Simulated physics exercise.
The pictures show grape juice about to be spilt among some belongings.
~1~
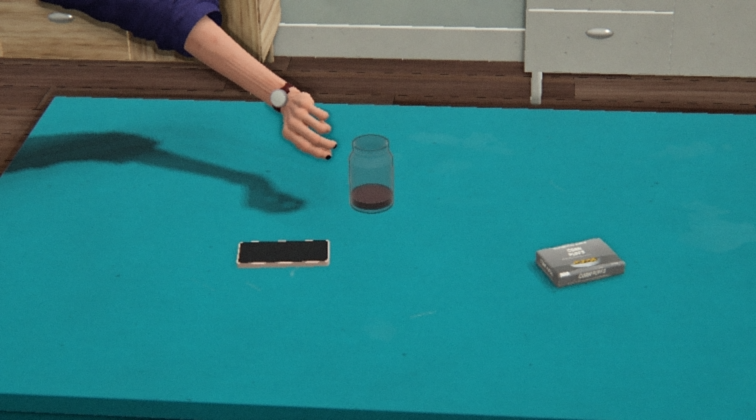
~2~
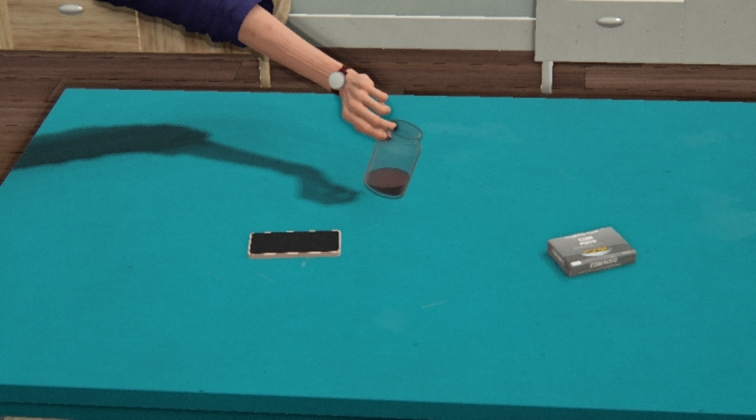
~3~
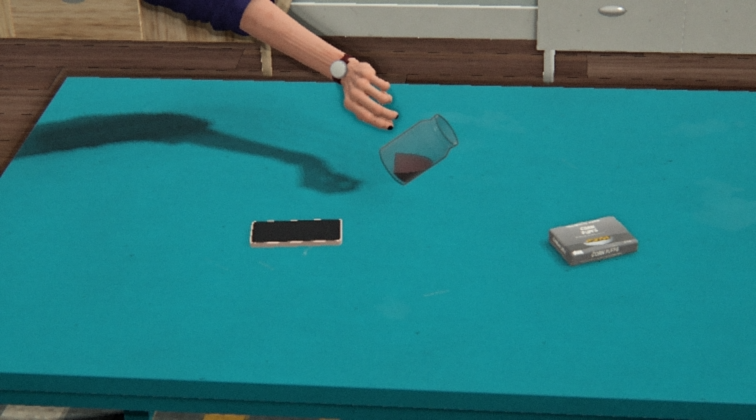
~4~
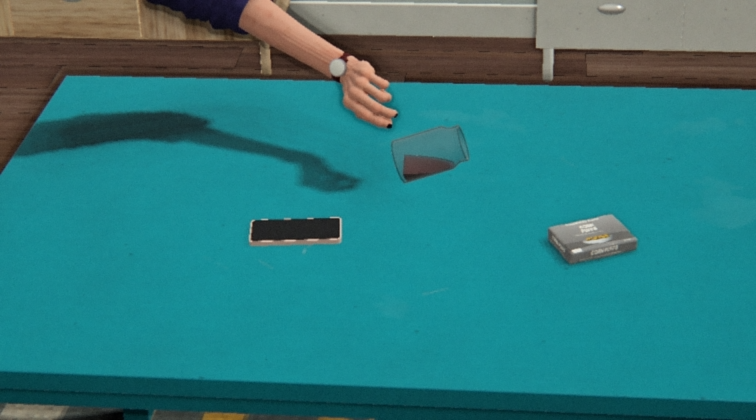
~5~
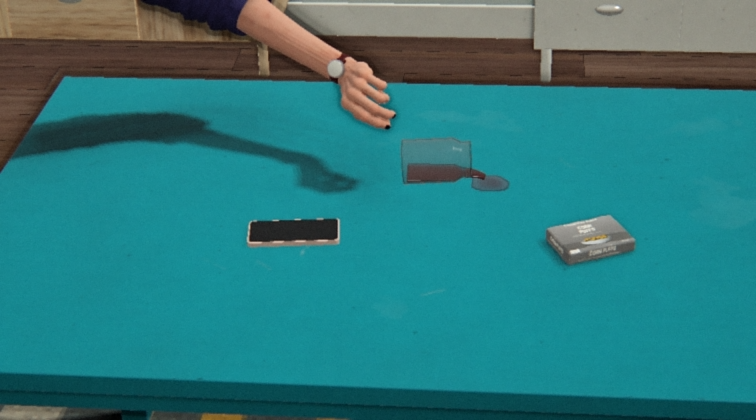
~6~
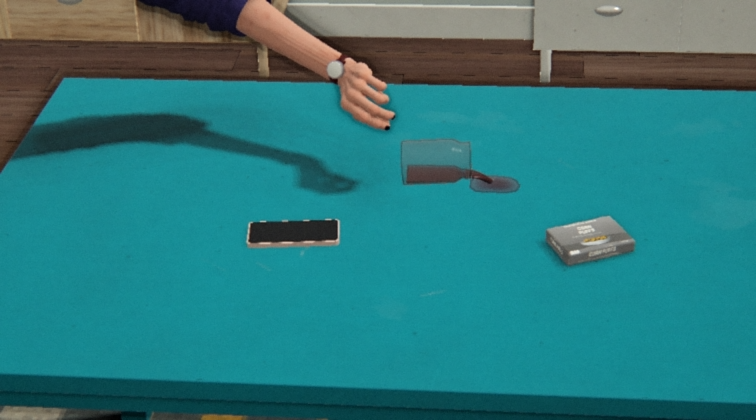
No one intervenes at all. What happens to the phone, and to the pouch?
For the phone the answer is that it avoids the spill; for the pouch, that it avoids the spill.
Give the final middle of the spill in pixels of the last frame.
Centre at roughly (565, 184).
Next, the puddle covers about as much as a saucer; the phone is clear of it; the pouch is clear of it.
Finally, the puddle covers about as much as a saucer; the phone is clear of it; the pouch is clear of it.
